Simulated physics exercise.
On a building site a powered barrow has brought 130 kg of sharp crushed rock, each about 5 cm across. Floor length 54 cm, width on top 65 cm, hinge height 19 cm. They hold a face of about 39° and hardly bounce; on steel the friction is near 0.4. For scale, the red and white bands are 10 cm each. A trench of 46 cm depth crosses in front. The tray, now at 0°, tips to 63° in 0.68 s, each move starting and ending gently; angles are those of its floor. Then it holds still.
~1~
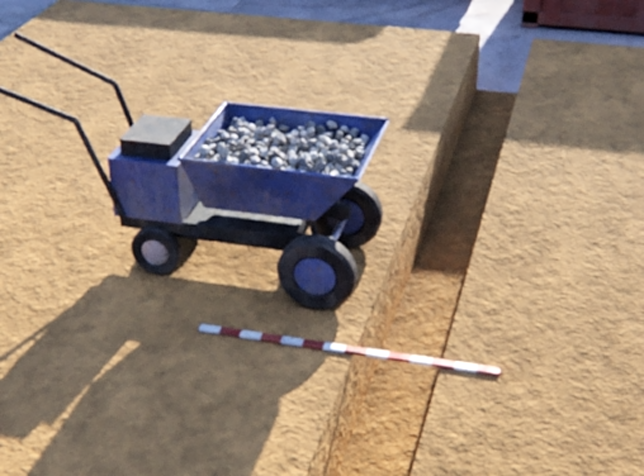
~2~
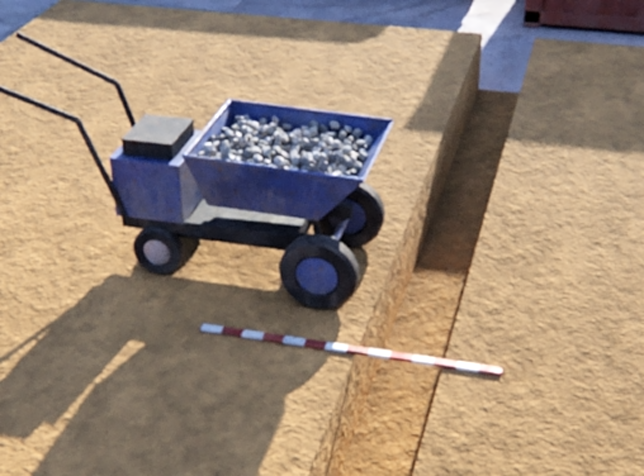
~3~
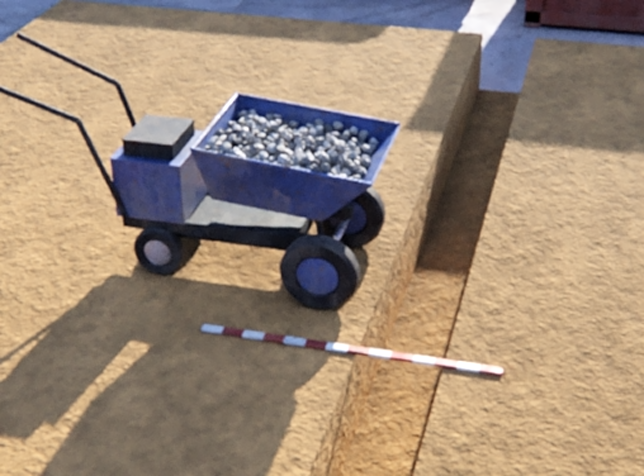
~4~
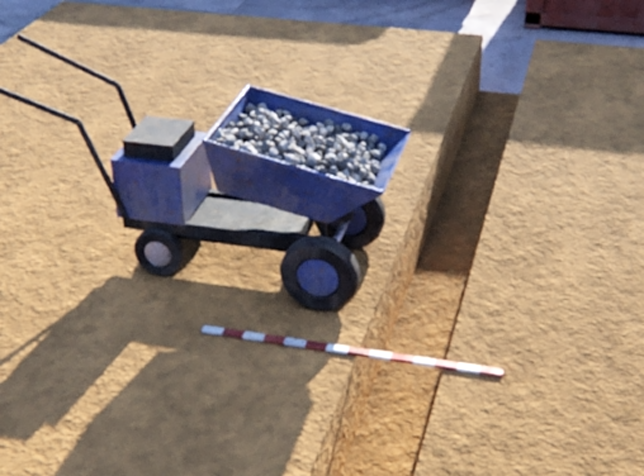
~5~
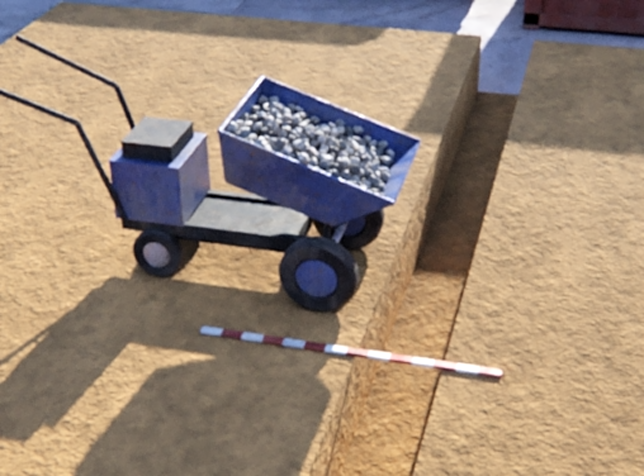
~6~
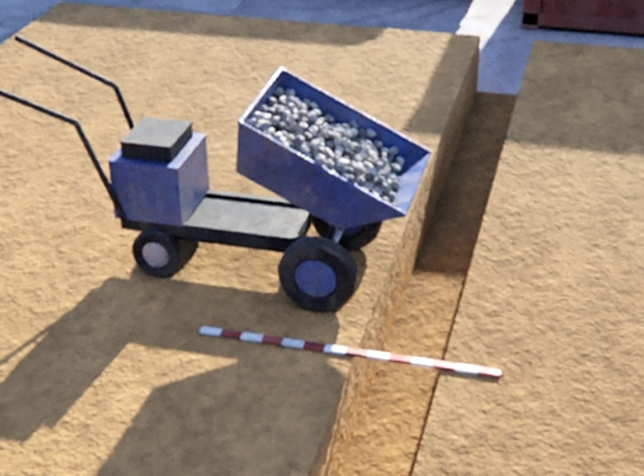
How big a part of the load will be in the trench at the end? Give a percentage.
Some 19 per cent of it.
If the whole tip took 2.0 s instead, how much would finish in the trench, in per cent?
It would be near 30 per cent.
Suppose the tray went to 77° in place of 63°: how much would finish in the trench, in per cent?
In that case some 25 per cent.
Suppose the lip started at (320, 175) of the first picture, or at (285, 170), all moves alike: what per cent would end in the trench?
About 45 and 60 per cent.
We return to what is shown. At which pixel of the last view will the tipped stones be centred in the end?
Around (494, 295).
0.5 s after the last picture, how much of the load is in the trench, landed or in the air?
Some 5 per cent.
Then, 0.2 s after the last picture the floor is at 53°, 100 % in the tray; the foremost stones are at (426, 225).
Then, 0.5 s after the last picture the floor is at 63°, 87 % in the tray, 3 % in the trench, 10 % past the trench; the foremost stones are at (497, 307).
Then, 0.8 s after the last picture the floor is at 63°, 50 % in the tray, 3 % in the trench, 47 % past the trench; the foremost stones are at (619, 317).
Then, 2.8 s after the last picture the floor is at 63°, 33 % in the tray, 19 % in the trench, 47 % past the trench; the foremost stones are past the picture's edge.
